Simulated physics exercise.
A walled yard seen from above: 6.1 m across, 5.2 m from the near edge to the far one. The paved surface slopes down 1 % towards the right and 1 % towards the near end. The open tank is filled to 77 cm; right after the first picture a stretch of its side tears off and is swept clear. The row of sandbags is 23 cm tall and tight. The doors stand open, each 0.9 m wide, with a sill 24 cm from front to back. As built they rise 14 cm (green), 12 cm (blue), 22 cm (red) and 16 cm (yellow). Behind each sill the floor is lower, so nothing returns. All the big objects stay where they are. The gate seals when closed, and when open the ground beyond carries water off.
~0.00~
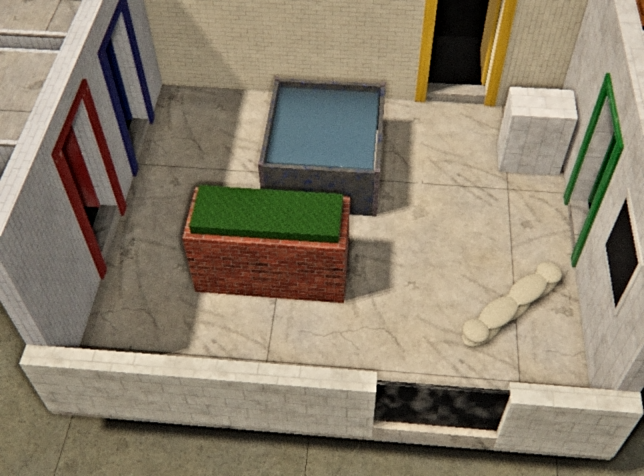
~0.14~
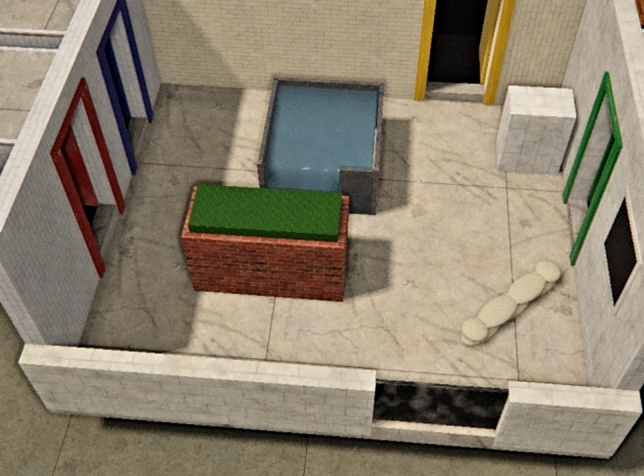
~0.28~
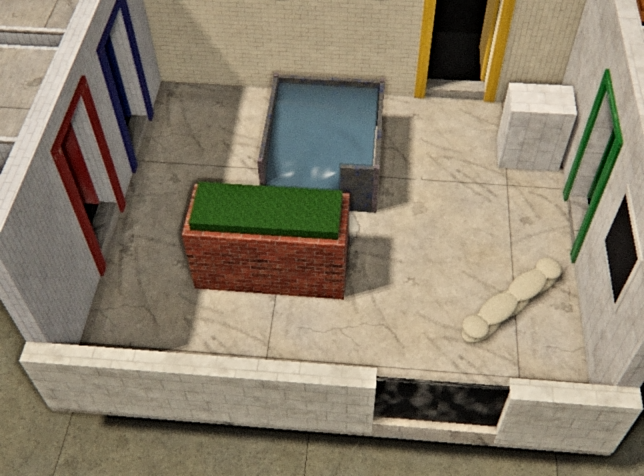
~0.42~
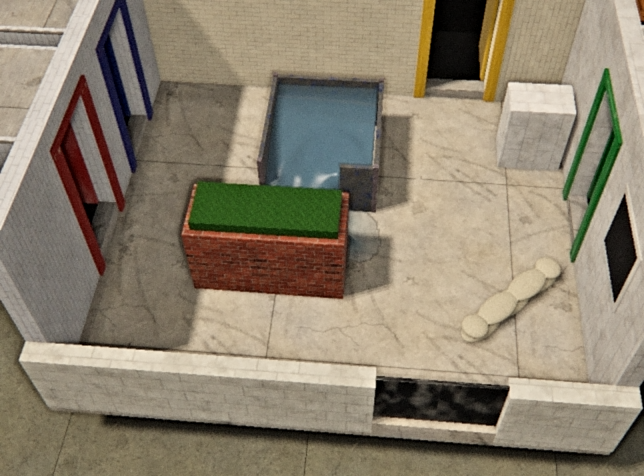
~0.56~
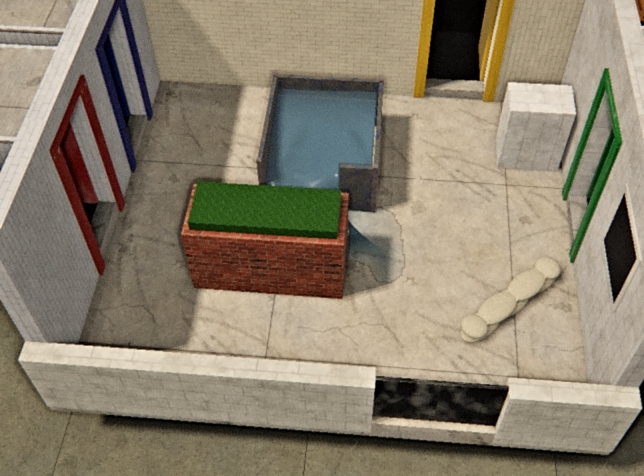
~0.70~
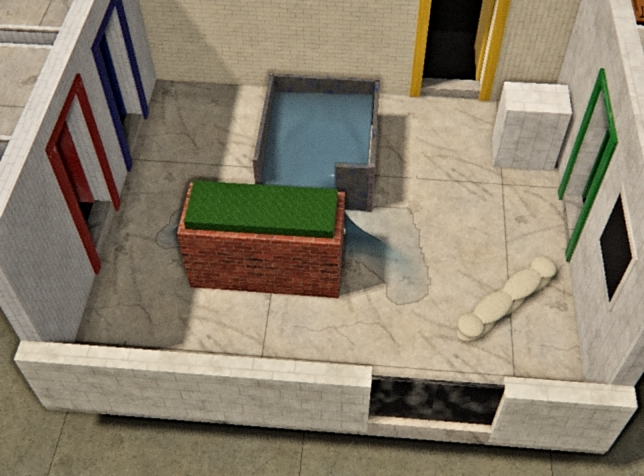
Water poured from a break in the near side of an open tank in a walled yard, spreading over the pale floor around a grass-topped brick block, mostly to the right, as the tank's level dropped.
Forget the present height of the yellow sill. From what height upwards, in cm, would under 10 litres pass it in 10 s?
Close to 7 cm is just enough.
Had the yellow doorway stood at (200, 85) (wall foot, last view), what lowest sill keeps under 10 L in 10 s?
About 16 cm.
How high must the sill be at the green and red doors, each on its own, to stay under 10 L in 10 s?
Roughly 19 cm at green and 24 cm at red.
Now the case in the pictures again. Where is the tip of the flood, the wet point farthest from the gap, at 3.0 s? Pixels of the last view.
Around (560, 418).
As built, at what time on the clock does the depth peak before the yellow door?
At about 9.0 s.
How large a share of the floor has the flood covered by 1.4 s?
Near 30 per cent is wet.
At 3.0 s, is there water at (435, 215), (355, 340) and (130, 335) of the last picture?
In that order: Under water, dry, flooded.
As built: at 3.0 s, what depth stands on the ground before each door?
Depths in cm: Green 19, blue 11, red 13, yellow 2.
After 1.4 s water covers 30 % of the floor, deepest (50 cm) near (285, 234); it has not reached the yellow door.
After 3.0 s water covers 60 % of the floor, deepest (24 cm) near (299, 235); 2 cm at the yellow door, 0 litres in over its 16 cm sill.
After 10.0 s water covers 95 % of the floor, deepest (12 cm) near (576, 419); 8 cm at the yellow door, 0 litres in over its 16 cm sill.
At the yellow door as built, the water arrived by 3.0 s and peaked near 10 cm at 8.8 s.
With a sill of 6 cm, 15 litres would have come in within the 10 s; with 7.5 cm, 8 litres. So under 10 litres takes about 7 cm.
